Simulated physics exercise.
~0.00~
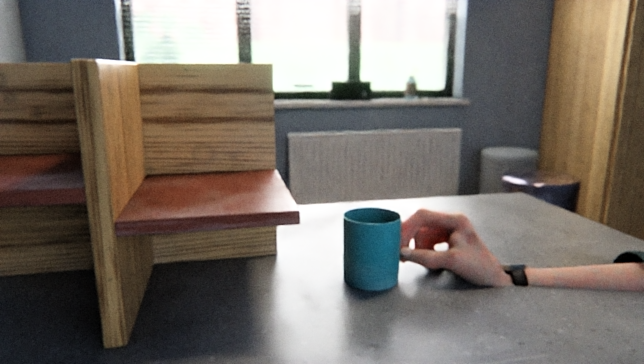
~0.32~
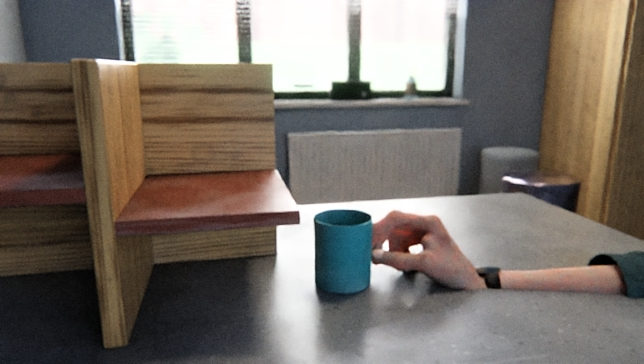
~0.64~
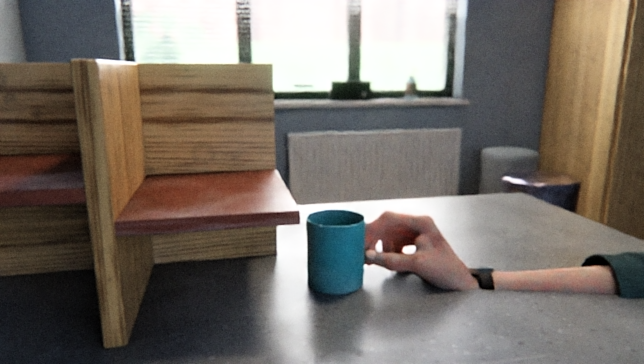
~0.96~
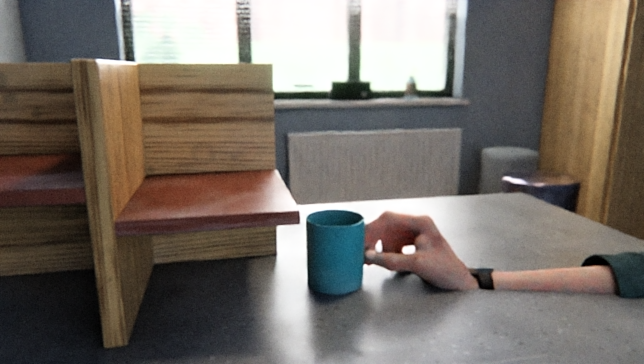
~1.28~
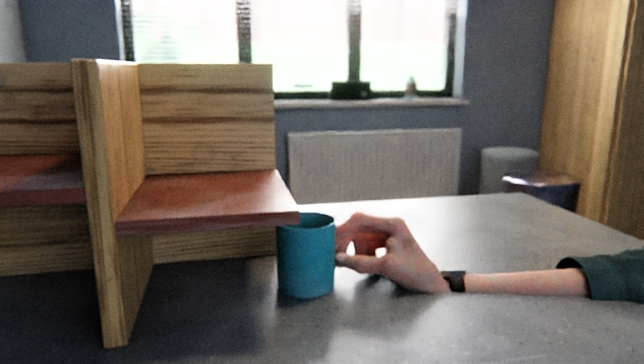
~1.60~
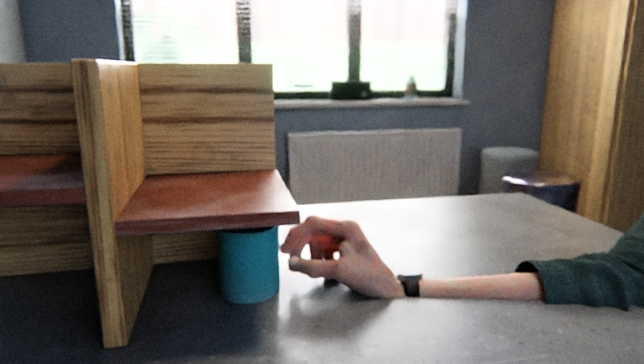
At the start, a turquoise beaker stands on a grey tabletop, with a hand in a dark wristband at its right side and a wooden rack with reddish shelves to the left. The hand moves the beaker left across the table toward the open space beneath the nearer shelf. It slows to a brief pause just short of the shelf's edge. The hand then pushes on, and the beaker's rim begins to pass under the shelf. Finally, the beaker is beneath the shelf, clearing it, with the hand still close by on its right.
